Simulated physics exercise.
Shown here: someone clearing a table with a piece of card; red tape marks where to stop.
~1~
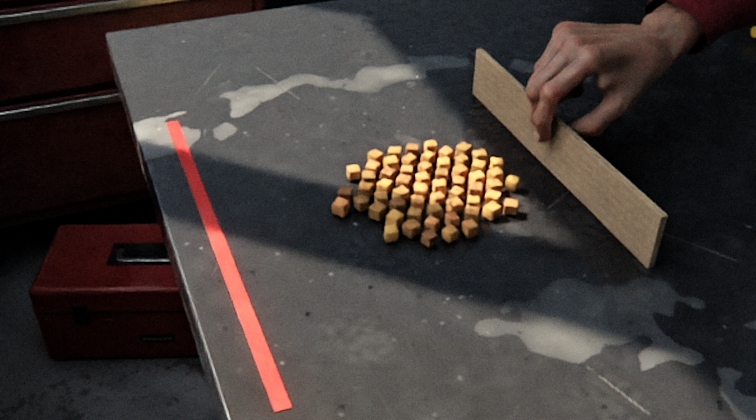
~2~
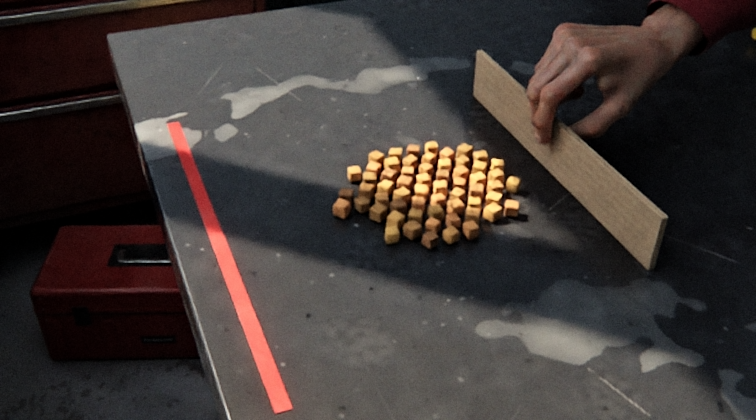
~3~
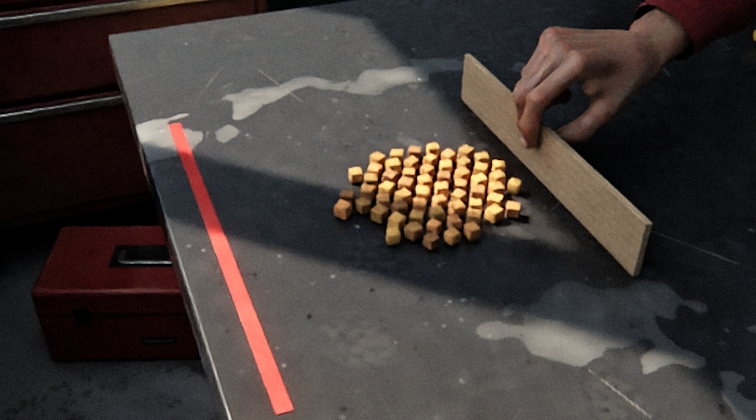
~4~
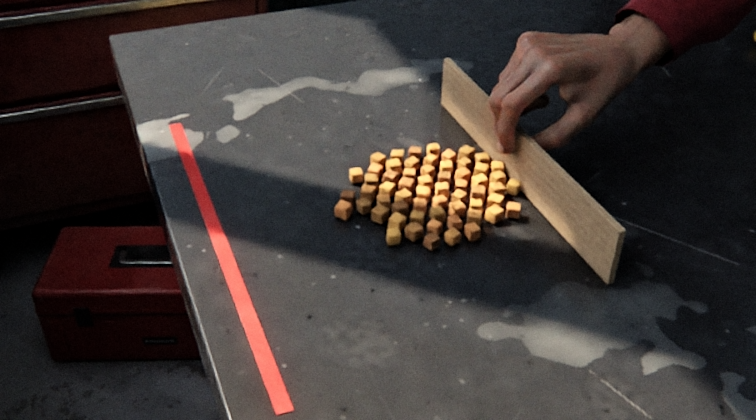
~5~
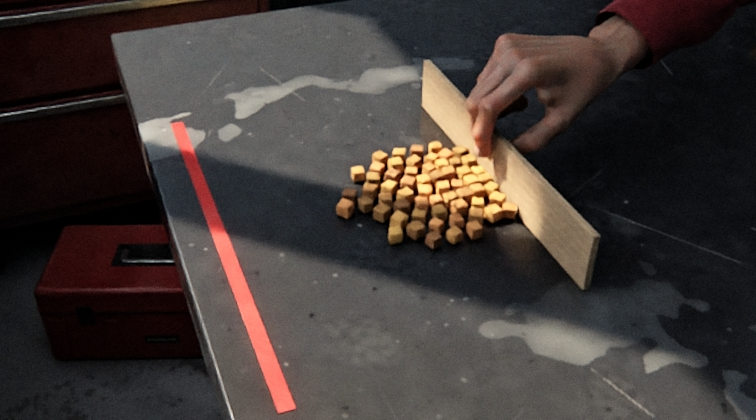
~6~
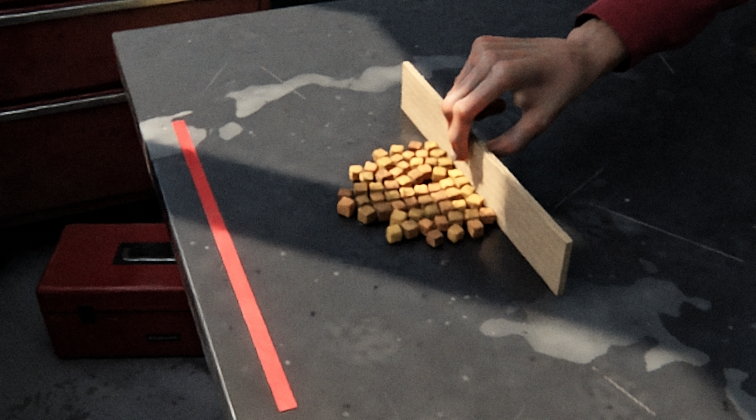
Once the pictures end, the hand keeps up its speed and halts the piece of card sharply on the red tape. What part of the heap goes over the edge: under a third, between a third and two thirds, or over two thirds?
It shoves one to two thirds off the end.
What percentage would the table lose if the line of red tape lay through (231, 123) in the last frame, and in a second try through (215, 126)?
Note: Case one 0 in a hundred; case two 10 in a hundred.
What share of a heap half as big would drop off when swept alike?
40 %, about.
Soon after the last picture, piece of card still moving, near (345, 164); heap all on the table, its front near (249, 216).
A little later, piece of card stopped at the red tape; heap about half over the edge.
At rest, piece of card stopped at the red tape; heap about half over the edge.
